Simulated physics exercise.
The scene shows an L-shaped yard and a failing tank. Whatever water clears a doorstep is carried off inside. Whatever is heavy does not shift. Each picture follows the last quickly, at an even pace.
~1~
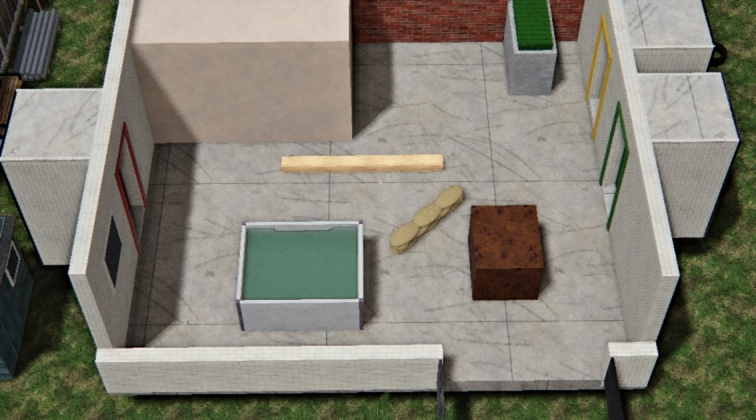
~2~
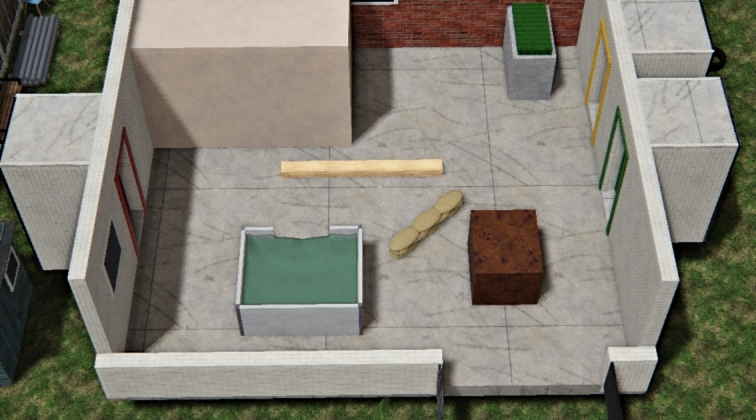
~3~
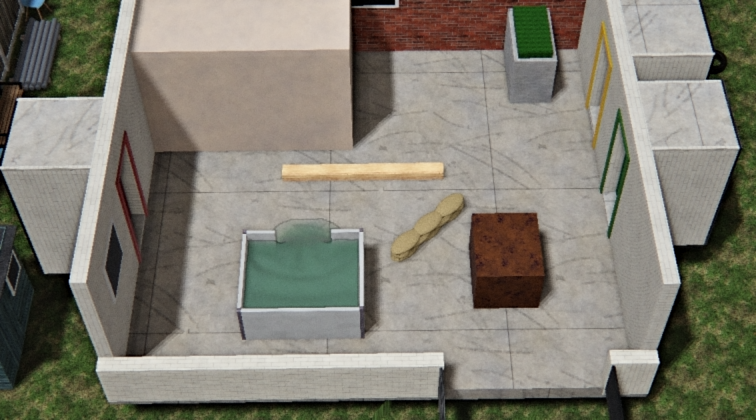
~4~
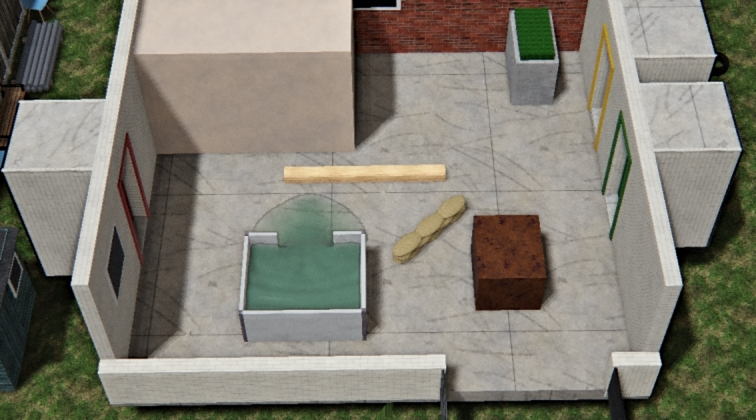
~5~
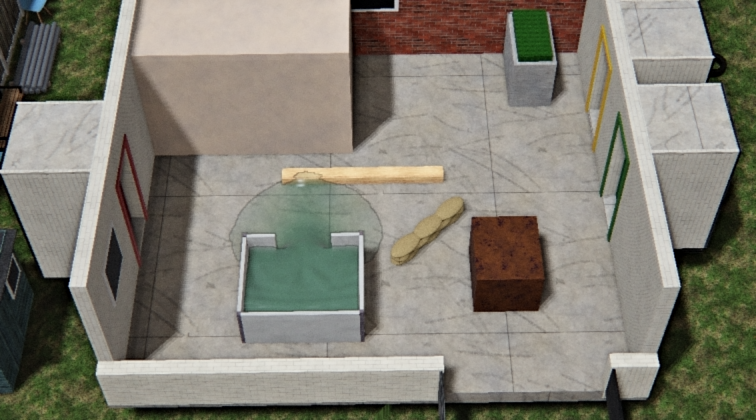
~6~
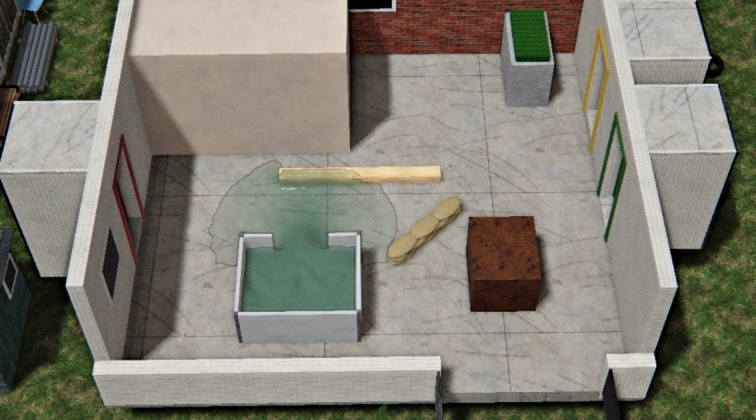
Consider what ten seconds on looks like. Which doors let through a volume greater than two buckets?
Result: The red door will not count as flooded, the yellow door will not count as flooded, the green door will not count as flooded.
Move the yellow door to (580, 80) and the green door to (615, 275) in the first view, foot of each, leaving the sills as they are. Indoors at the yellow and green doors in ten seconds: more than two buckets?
Yellow door: Comes in low; green door: Comes in low.
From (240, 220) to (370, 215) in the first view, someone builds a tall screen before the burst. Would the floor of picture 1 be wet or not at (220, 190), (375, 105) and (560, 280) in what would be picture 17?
The first spot is untouched, the second untouched, the third untouched.
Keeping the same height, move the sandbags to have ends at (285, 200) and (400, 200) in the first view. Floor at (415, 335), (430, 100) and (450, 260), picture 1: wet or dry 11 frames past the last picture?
First spot stays unwetted, second stays unwetted, third gets soaked.
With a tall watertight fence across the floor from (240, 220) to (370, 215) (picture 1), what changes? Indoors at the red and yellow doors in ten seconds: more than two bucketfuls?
Red: Tops the limit. Yellow: Stays within the limit.
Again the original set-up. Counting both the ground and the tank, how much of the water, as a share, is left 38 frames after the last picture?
I reckon around 100 in a hundred.
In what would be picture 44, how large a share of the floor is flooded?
By my count, 65 percent.
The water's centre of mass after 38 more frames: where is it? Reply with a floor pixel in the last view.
Roughly (338, 229) in the last picture.
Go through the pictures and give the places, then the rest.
The first picture shows the open tank at (301, 264) is whole and still.
In the second picture, water pours out on the open tank's far side and has run to a hidden place.
In the third picture, the front is at (290, 224), out from the gap on the open tank's far side.
In the fourth picture, the front is at (306, 197), out from the gap on the open tank's far side.
In the fifth picture, water pours out on the open tank's far side and has run to (279, 186).
In the sixth picture, the front is at (271, 166), out from the gap on the open tank's far side.
A moment on, water covers 20 % of the floor; the red door not reached, the yellow door not reached, the green door not reached.
Next, water covers 30 % of the floor; the red door not reached, the yellow door not reached, the green door not reached.
Then, water covers 50 % of the floor; the red door wet at the sill, nothing in, the yellow door wet at the sill, nothing in, the green door under two buckets in.
Later, water covers 65 % of the floor; the red door wet at the sill, nothing in, the yellow door wet at the sill, nothing in, the green door under two buckets in.
In the end, water covers 85 % of the floor; the red door wet at the sill, nothing in, the yellow door under two buckets in, the green door under two buckets in.
